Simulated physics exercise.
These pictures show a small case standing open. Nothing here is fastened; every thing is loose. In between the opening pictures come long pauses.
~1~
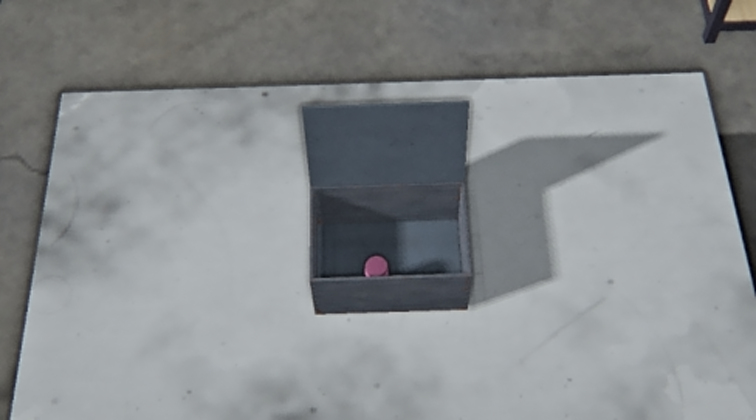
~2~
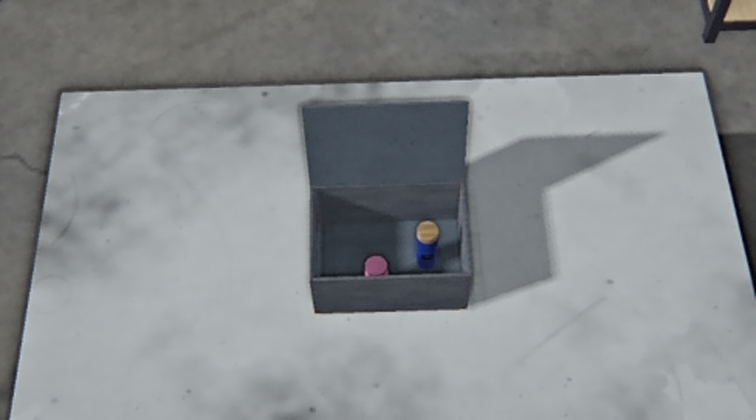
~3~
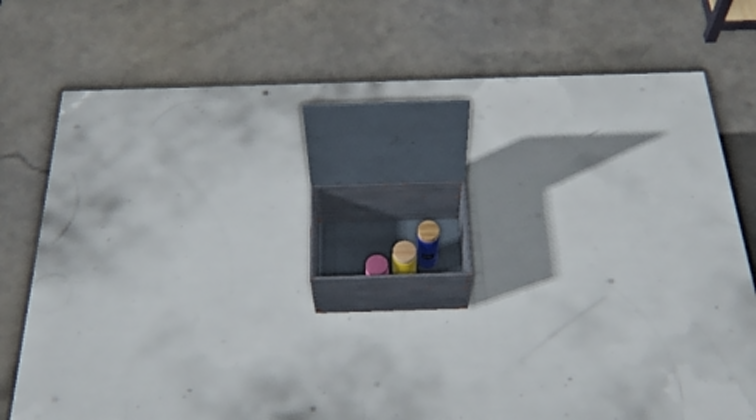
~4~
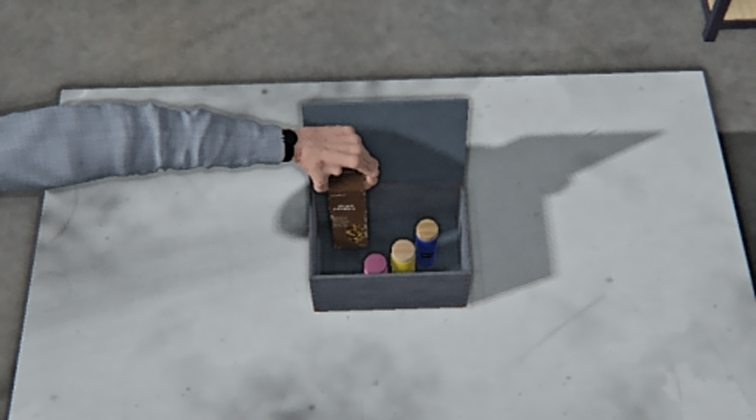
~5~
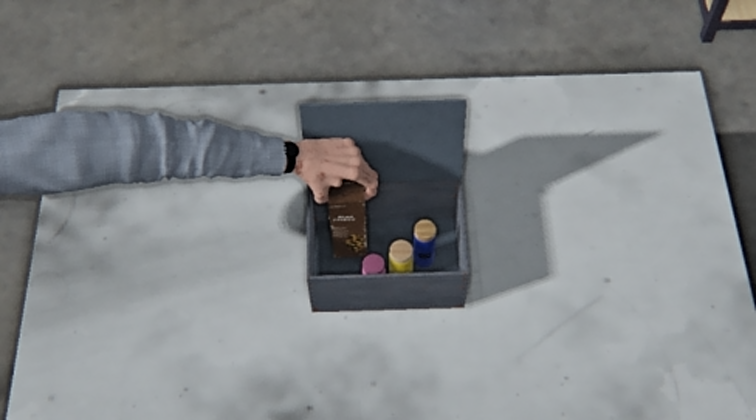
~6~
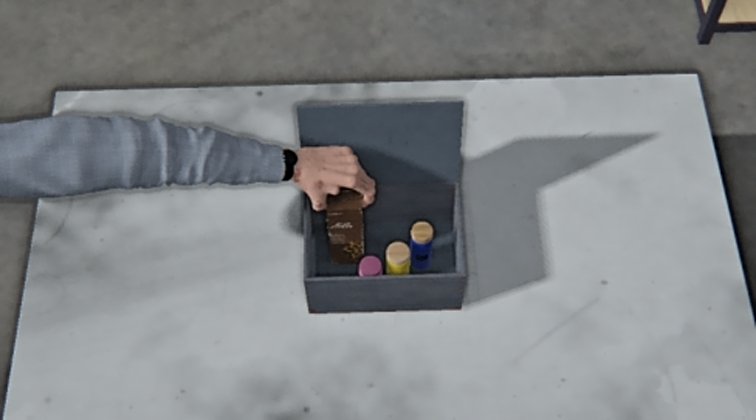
To begin with, a small grey case stands open on a pale table with one pink-topped item inside. A blue shaker appears in it, then a yellow one between the two. Finally, a hand reaches in from the left, holding a brown carton and lowering it slightly into the case's left side.
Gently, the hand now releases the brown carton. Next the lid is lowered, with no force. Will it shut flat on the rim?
Lid blocked.
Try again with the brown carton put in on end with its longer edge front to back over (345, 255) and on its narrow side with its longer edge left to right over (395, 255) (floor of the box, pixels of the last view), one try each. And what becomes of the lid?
Open, then shut.
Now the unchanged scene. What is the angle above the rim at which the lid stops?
Roughly 60 degrees above the rim.
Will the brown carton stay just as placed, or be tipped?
It stays as placed.
Then, 1.10 s later than the last frame, lid starting down.
Then, 1.50 s later than the last frame, lid 66° above the rim.
Then, 3.50 s later than the last frame, lid 62° above the rim.
When it is over, lid 62° above the rim; all 4 as before. End places, in pixels of the last picture, brown carton near (346, 225).
